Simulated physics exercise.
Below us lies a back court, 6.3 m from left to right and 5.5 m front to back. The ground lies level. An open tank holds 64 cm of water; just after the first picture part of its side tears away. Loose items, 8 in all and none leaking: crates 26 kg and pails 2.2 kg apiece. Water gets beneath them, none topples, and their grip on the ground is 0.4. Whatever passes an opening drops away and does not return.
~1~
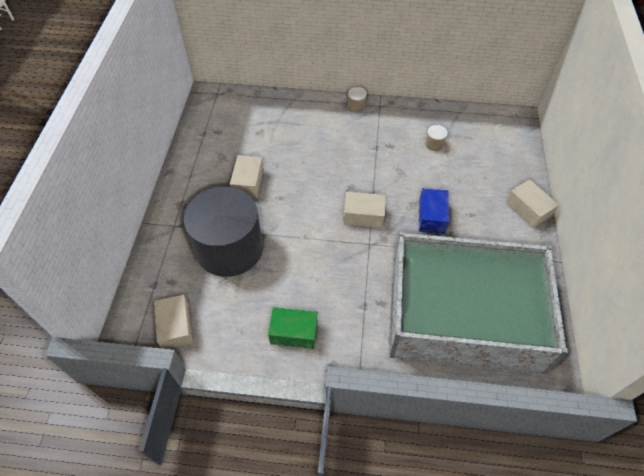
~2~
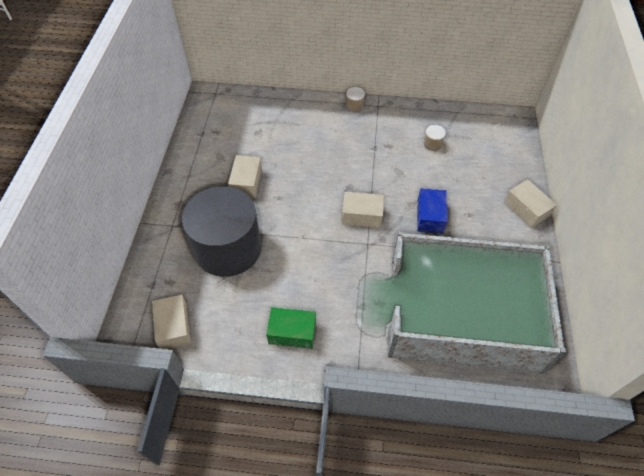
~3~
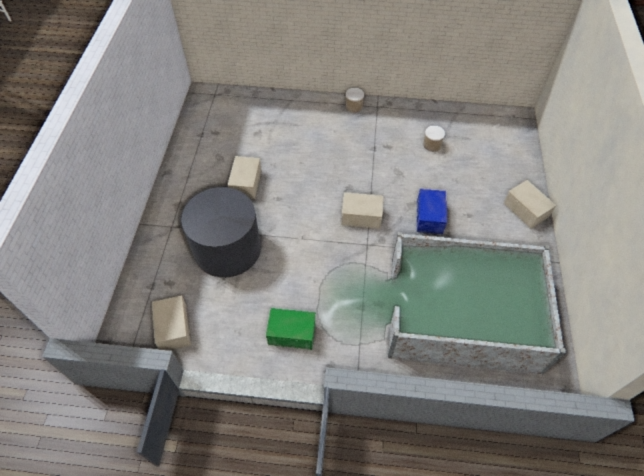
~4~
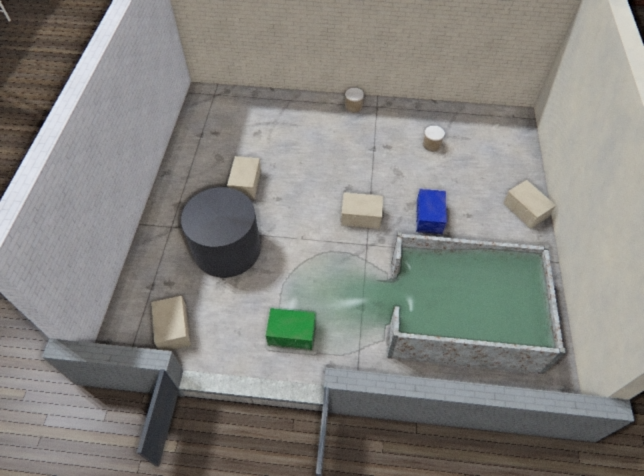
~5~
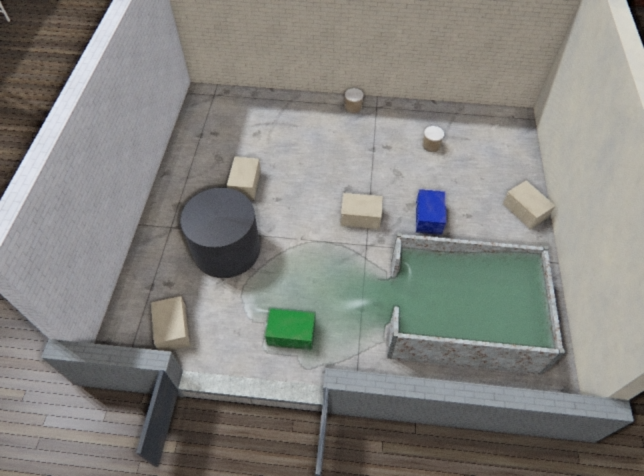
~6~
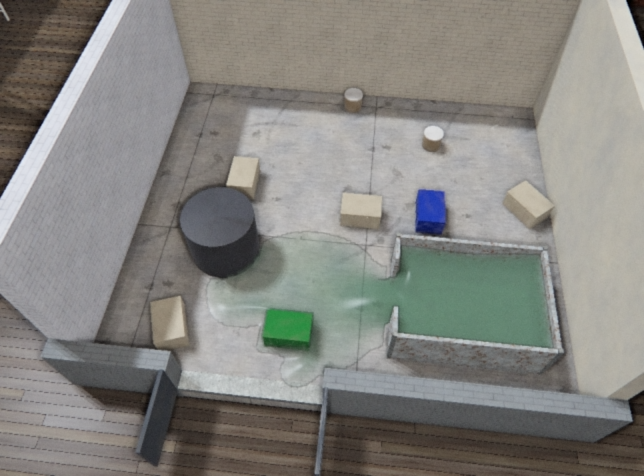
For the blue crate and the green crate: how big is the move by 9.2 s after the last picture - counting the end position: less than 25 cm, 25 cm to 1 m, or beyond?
The blue crate barely shifts; the green crate travels far.
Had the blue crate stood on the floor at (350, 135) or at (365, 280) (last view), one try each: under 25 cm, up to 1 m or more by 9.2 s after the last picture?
In turn: It holds its place; it ends far away.
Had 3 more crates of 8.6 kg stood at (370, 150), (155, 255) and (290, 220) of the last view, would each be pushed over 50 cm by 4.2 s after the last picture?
In turn: Less, past it, over.
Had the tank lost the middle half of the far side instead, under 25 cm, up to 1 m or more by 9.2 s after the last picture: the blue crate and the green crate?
Then the blue crate ends far away, the green crate stays put.
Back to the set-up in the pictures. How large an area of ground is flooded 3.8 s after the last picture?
Some 22 m2.
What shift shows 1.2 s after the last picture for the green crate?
About 120 cm.
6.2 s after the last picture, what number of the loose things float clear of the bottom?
0 of them.
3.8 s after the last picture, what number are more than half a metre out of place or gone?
By then 3.
Then, 1.2 s after the last picture the blue crate is near (432, 206), 0.0 m from its start, aground; the green crate is near (202, 367), 1.2 m from its start, aground; 0 of 8 are out; 0 afloat.
Then, 3.8 s after the last picture the blue crate is near (432, 206), 0.0 m from its start, aground; the green crate has gone out; 1 of 8 are out; 0 afloat.
Then, 6.2 s after the last picture the blue crate is near (432, 206), 0.0 m from its start, aground; the green crate has gone out; 1 of 8 are out; 0 afloat.
Then, 9.2 s after the last picture the blue crate is near (432, 206), 0.0 m from its start, aground; the green crate has gone out; 1 of 8 are out; 0 afloat.
